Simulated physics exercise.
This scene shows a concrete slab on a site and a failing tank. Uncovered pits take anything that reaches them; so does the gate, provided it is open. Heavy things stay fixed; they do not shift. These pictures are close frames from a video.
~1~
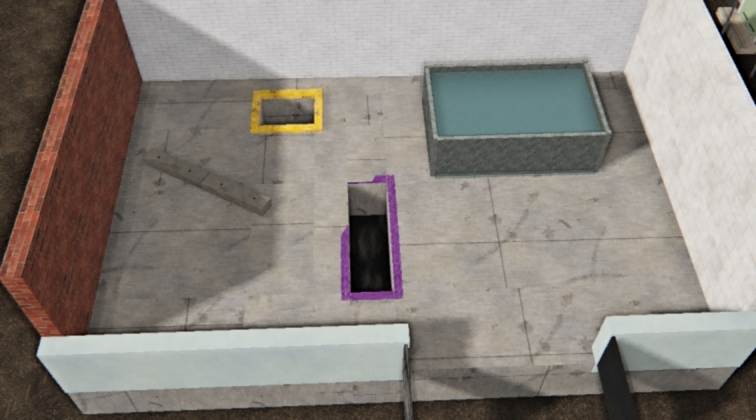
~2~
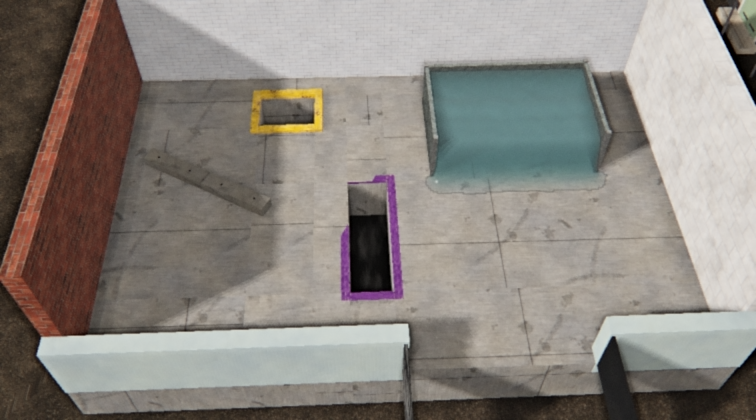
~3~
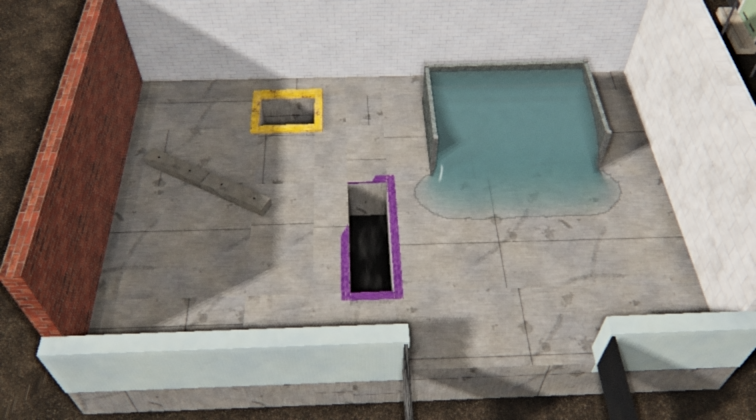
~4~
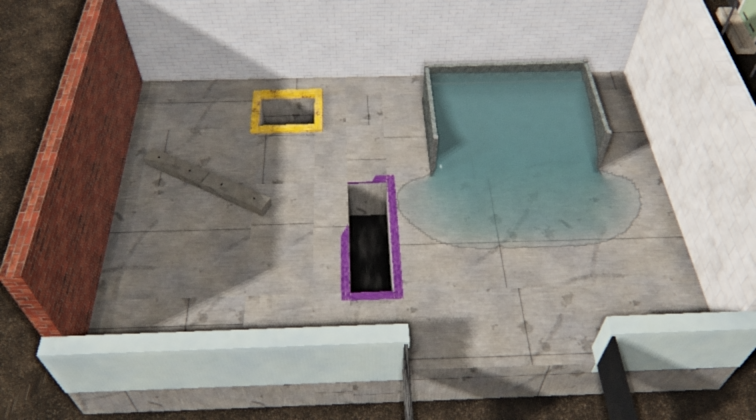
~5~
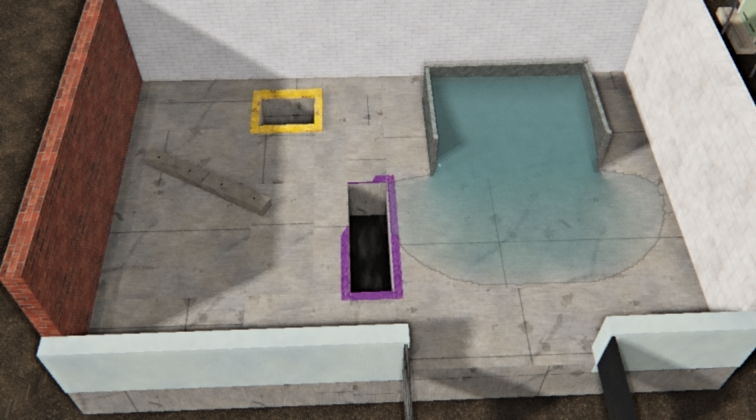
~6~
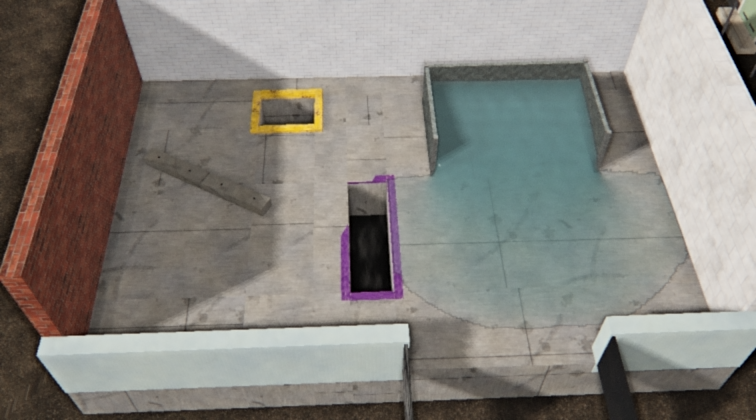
A walled concrete slab on a dirt site is seen from above at a fixed, tilted angle, with a red brick wall on the left. A grey tank of blue-green water stands at the back right, a yellow-edged opening and a slanting concrete strip lie left, and a purple-edged pit sits near the middle. The tank's front gives way, and water pours forward, spreading across the floor in a widening, rounded sheet beside the pit.
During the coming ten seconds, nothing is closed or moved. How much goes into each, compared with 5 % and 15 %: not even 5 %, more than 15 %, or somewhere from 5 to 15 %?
At the end, gate: Upwards of fifteen per cent; purple pit: A twentieth to fifteen per cent; yellow pit: Short of a twentieth.
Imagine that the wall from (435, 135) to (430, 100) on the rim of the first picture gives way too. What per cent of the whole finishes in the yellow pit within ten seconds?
Share to the yellow pit: 14 in a hundred.
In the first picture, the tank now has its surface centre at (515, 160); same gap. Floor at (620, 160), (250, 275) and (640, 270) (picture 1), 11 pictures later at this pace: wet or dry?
In order: Unflooded, then unflooded, then inundated.
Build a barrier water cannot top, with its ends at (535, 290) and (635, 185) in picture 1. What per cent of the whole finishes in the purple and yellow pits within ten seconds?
Purple 25 %, yellow 0 %.
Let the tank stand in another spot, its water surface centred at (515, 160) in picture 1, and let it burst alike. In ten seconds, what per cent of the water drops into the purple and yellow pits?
Purple 2 %, yellow 0 %.
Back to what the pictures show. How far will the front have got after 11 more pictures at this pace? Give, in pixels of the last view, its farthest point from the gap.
My guess would be about (241, 358).
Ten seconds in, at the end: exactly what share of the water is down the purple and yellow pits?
The first holds 8 per cent and the second 0 per cent.
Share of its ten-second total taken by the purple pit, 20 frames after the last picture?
By my reckoning, 55 percent.
A moment on, water covers 35 % of the floor; the gate 8 %, the purple pit 2 %, the yellow pit 0 %.
Next, water covers 35 % of the floor; the gate 23 %, the purple pit 3 %, the yellow pit 0 %.
Then, water covers 45 % of the floor; the gate 37 %, the purple pit 5 %, the yellow pit 0 %.
Later, water covers 50 % of the floor; the gate 49 %, the purple pit 6 %, the yellow pit 0 %.
In the end, water covers 70 % of the floor; the gate 56 %, the purple pit 9 %, the yellow pit 0 %.
